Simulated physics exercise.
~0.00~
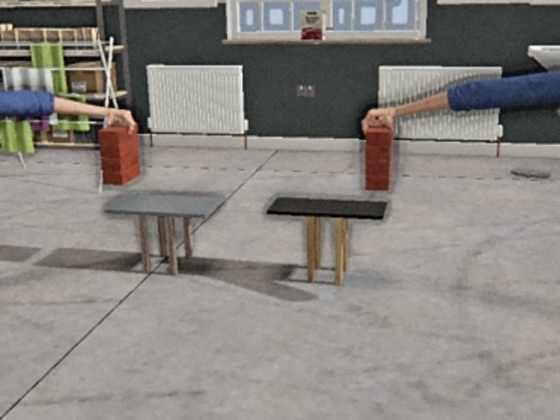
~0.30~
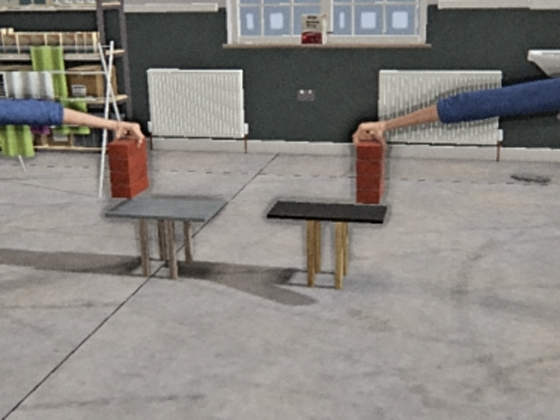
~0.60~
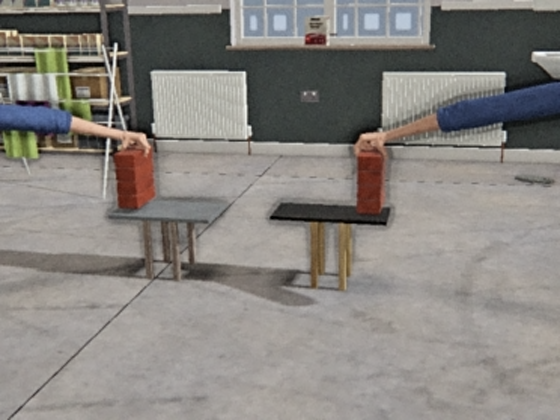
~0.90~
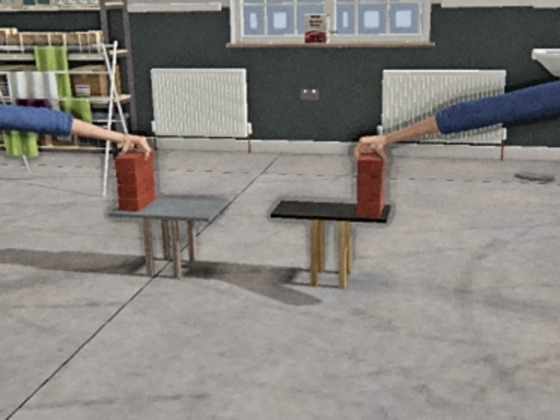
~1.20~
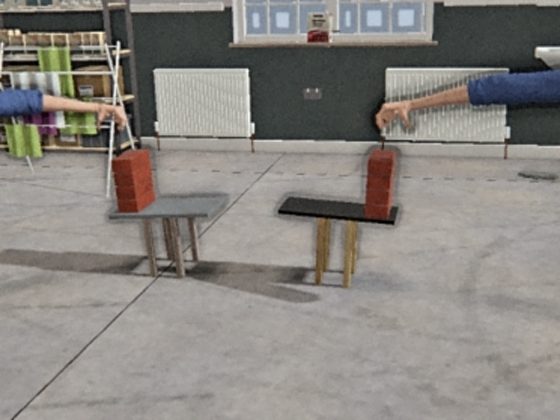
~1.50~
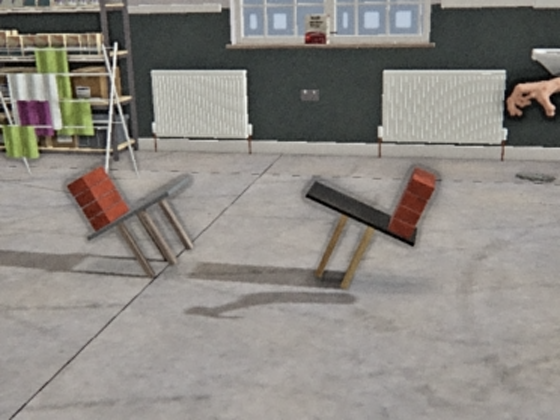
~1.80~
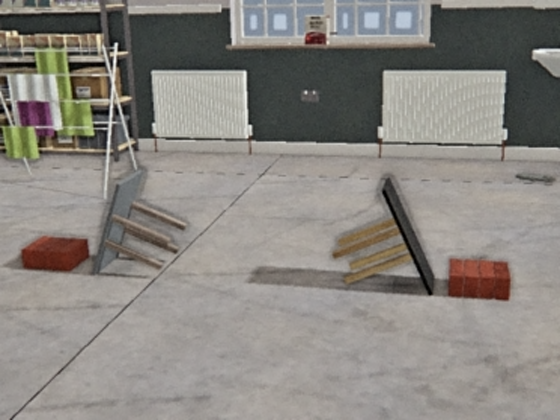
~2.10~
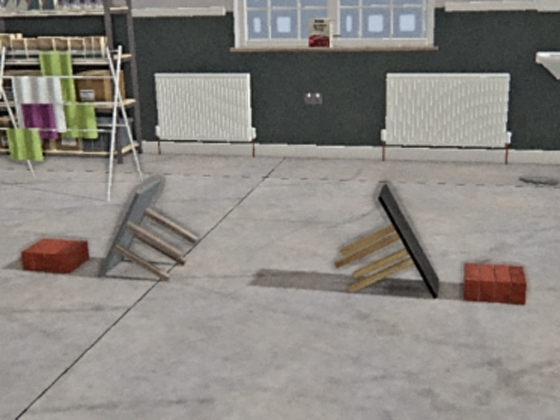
Two hands set red bricks on two small tables, which tip outward, spilling the bricks.
